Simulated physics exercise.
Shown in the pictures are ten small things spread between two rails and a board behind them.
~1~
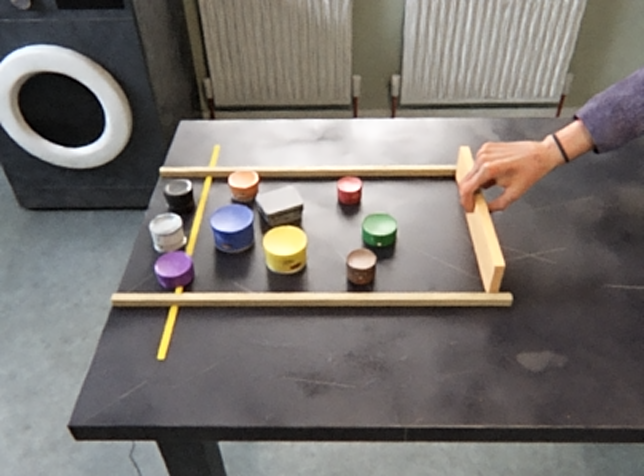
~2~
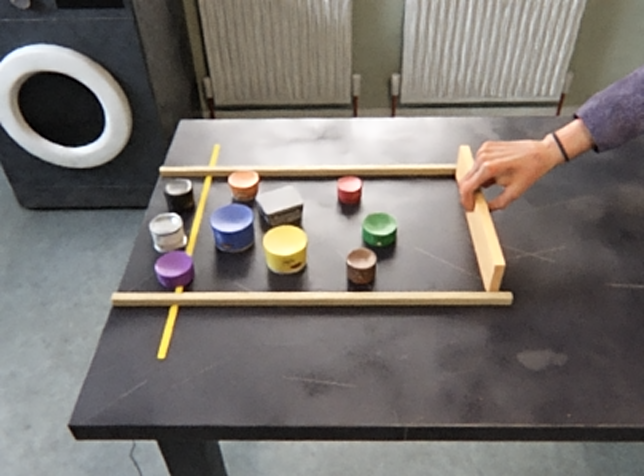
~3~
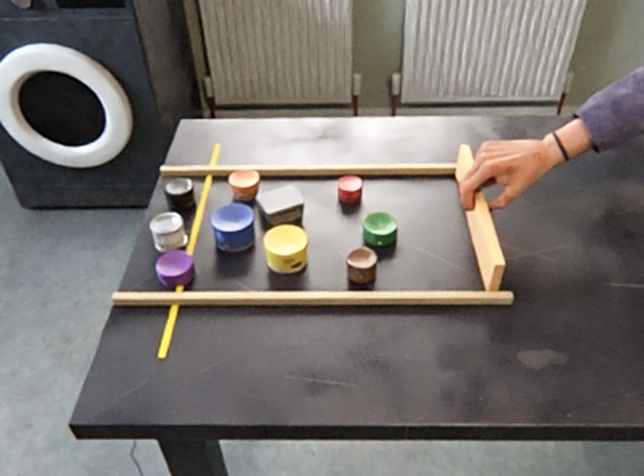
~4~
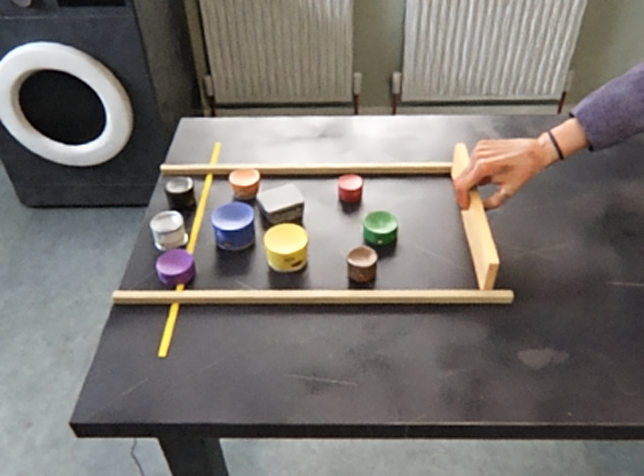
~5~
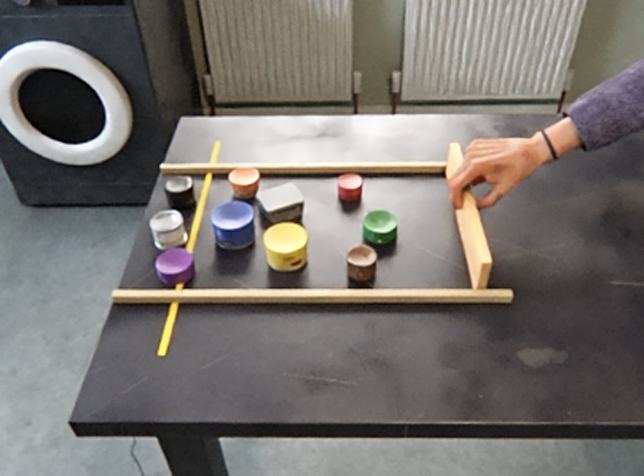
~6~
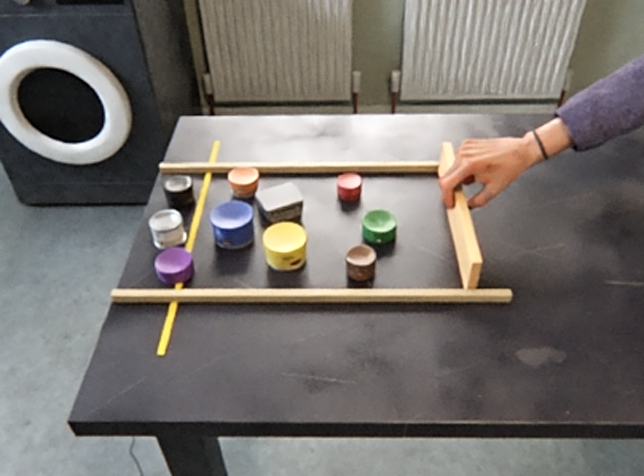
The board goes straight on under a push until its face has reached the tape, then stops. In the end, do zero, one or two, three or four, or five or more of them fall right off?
Going by the pictures, one or two pieces get pushed right off.
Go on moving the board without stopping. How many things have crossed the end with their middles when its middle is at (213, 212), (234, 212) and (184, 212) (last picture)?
Per position: 1 / 0 / 3.
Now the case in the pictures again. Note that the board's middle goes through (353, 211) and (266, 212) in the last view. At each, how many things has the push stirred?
The first count is 3, and then it's 7.
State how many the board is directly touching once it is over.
At rest, 5 are in contact.
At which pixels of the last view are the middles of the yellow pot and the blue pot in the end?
Yellow pot: (164, 246); blue pot: (137, 228).
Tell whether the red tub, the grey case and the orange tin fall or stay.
Taking each in turn, the red tub keeps its spot, the grey case keeps its spot, the orange tin keeps its spot.
A little later, none off yet; black lid at rest near (179, 193); white pot at rest near (168, 230); purple tub at rest near (175, 266).
When it is over, the number that fall off is one or two; down, white pot.
